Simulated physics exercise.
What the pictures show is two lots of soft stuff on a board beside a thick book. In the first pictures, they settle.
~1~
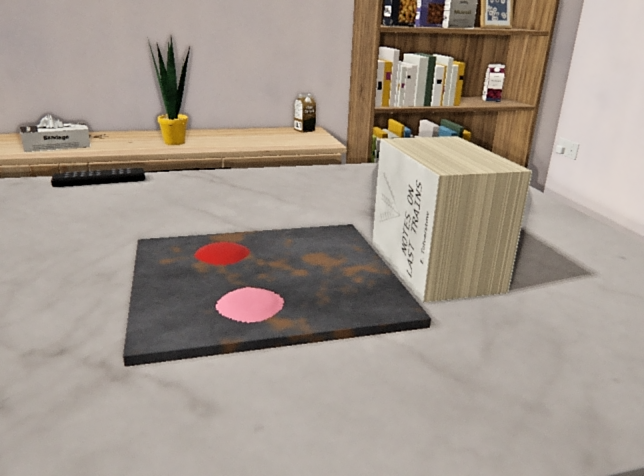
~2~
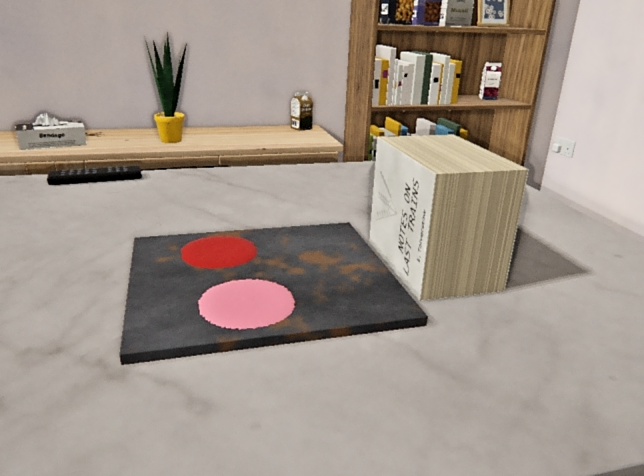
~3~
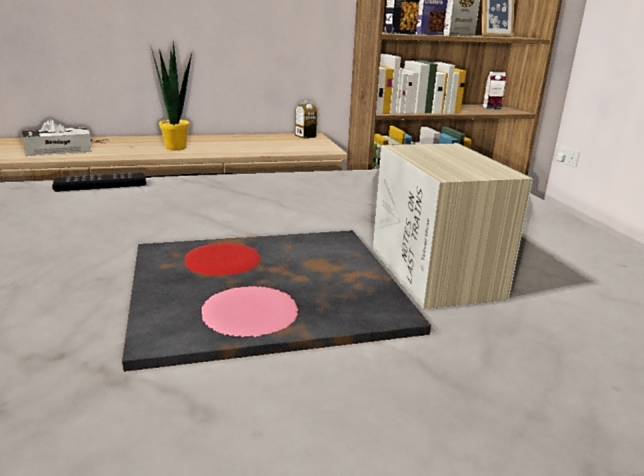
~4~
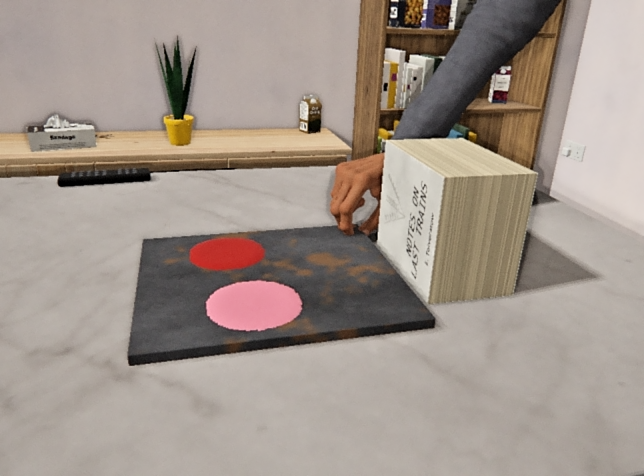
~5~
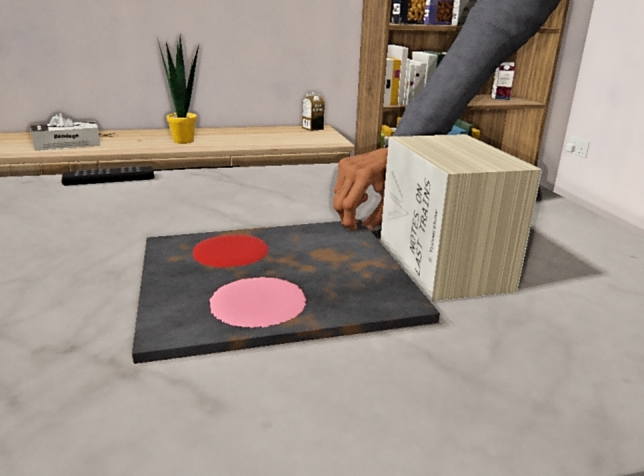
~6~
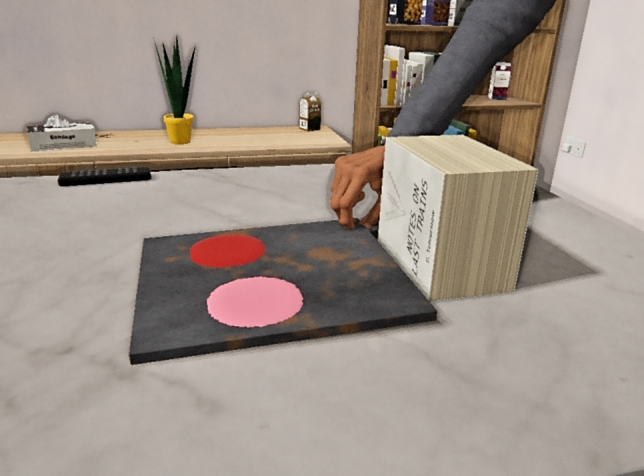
At first, a low pink mound and a thinner red patch sit on a dark board beside a thick book on a pale tabletop. The pink sauce settles and both patches spread into flat rounds. Then a hand reaches in behind the book, takes the board's end and raises it very slightly.
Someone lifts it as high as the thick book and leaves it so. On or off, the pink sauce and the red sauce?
Note - pink sauce: It leaves the surface; red sauce: It leaves the surface.
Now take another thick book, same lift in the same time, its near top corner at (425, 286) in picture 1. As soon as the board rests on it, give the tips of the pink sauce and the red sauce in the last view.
First about (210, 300), second about (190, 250).
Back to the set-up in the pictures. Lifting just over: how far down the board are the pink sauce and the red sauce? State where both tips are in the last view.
First at (129, 314), then at (137, 258).
Soon after, slope about 33°; the pink sauce is dripping off the low end; the red sauce is dripping off the low end.
Later, the pink sauce is dripping off the low end; the red sauce is dripping off the low end.
In the end, slope about 33°; the pink sauce is dripping off the low end; the red sauce is dripping off the low end.
